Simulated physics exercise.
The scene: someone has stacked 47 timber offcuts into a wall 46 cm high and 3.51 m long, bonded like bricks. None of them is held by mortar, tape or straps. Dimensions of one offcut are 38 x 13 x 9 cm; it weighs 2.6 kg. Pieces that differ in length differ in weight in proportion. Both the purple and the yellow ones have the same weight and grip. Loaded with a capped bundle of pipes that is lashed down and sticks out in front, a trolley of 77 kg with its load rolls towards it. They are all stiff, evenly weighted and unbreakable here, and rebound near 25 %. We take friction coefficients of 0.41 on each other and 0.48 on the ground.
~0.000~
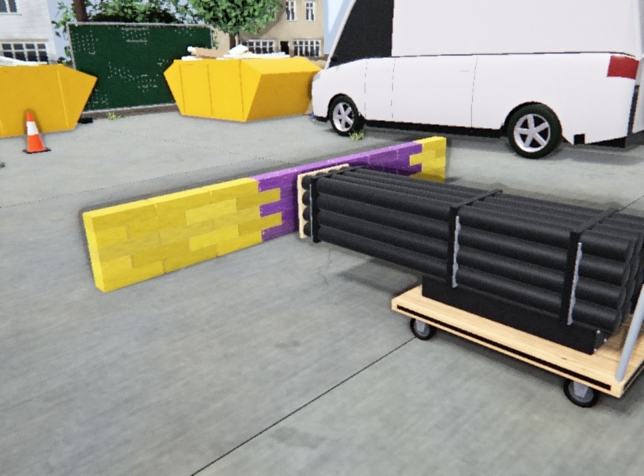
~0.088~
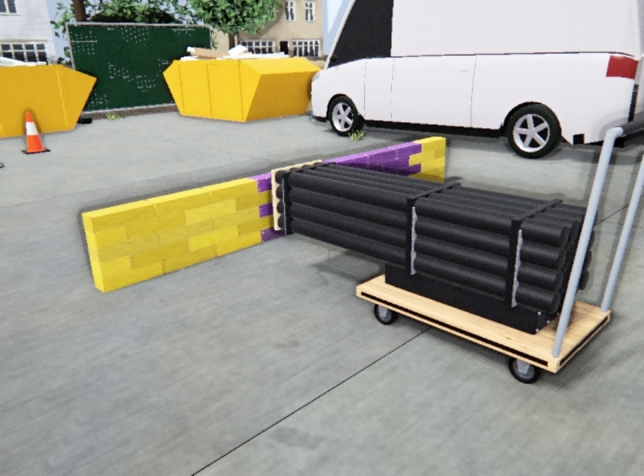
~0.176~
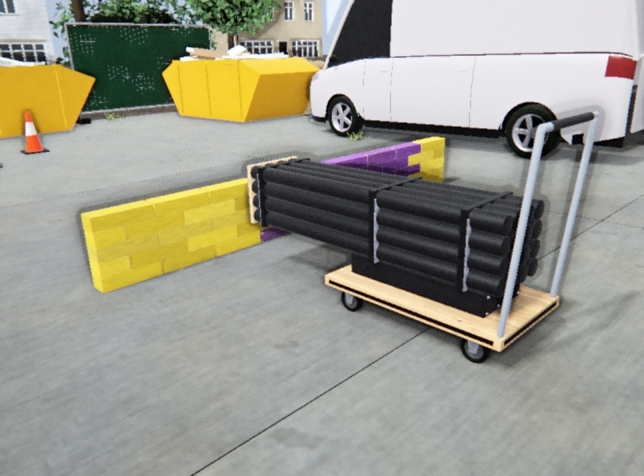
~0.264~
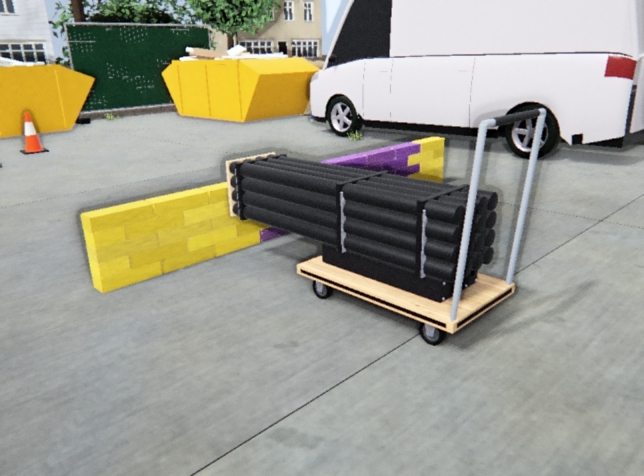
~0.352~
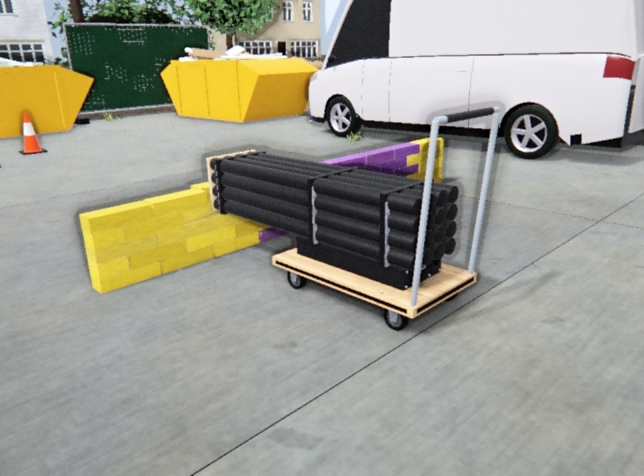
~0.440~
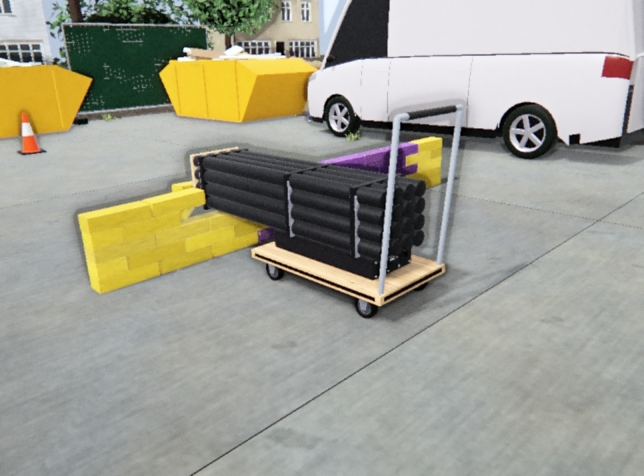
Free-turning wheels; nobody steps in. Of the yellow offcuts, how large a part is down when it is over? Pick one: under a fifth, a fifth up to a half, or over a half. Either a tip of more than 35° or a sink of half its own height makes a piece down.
A fifth up to a half.
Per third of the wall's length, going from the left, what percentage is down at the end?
The thirds come out at 40 on the left, 10 in the middle and 0 on the right, in per cent.
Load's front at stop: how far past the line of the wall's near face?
Something like 185 cm.
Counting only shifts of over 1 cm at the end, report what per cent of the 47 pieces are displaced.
That makes 35 percent.
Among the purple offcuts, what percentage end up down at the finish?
Of the purple ones, 0 per cent finish down.
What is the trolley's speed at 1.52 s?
Its speed is around 0.6 m/s.
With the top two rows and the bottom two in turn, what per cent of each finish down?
30% and 10%.
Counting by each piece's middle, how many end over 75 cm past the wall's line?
Around 8, give or take.
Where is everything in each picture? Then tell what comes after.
In the first frame (each place is the centre of the face we see best), load (306, 196) 79 cm short of the wall; top yellow offcut (236, 192); top purple offcut (319, 172); all as stacked.
In the second frame, load (279, 190) 57 cm short of the wall; top yellow offcut (235, 192).
In the third frame, load (254, 185) 35 cm short of the wall; top yellow offcut (235, 192).
In the fourth frame, load (233, 180) 13 cm short of the wall.
In the fifth frame, load (213, 176) 8 cm into the wall's line; 5 have shifted.
In the sixth frame, load (196, 172) 26 cm into the wall's line; 7 have shifted.
By 0.62 s, load 64 cm past the wall's line, still rolling; 3 of the 24 yellow offcuts down (4 of 47 in all colours); top yellow offcut tilted 9°, 28 cm lower; top purple offcut moved 15 mm.
By 0.82 s, load 99 cm past the wall's line, still rolling; 4 of the 24 yellow offcuts down (5 of 47 in all colours); top yellow offcut tilted 59°, 32 cm lower; top purple offcut moved 16 mm.
By 1.10 s, load 1.37 m past the wall's line, still rolling; 6 of the 24 yellow offcuts down (7 of 47 in all colours); top yellow offcut tilted 52°, 34 cm lower; top purple offcut moved 27 mm.
By 1.52 s, load 1.71 m past the wall's line, still rolling; 7 of the 24 yellow offcuts down (8 of 47 in all colours); top yellow offcut 37 cm lower; top purple offcut moved 27 mm.
When it is over (2.2 s), load 1.86 m past the wall's line, stopped; 7 of the 24 yellow offcuts down (8 of 47 in all colours); top yellow offcut 37 cm lower; top purple offcut moved 27 mm. That is 29 per cent. In pixels of the last frame, middles, top yellow offcut near (131, 211), top purple offcut near (309, 171).
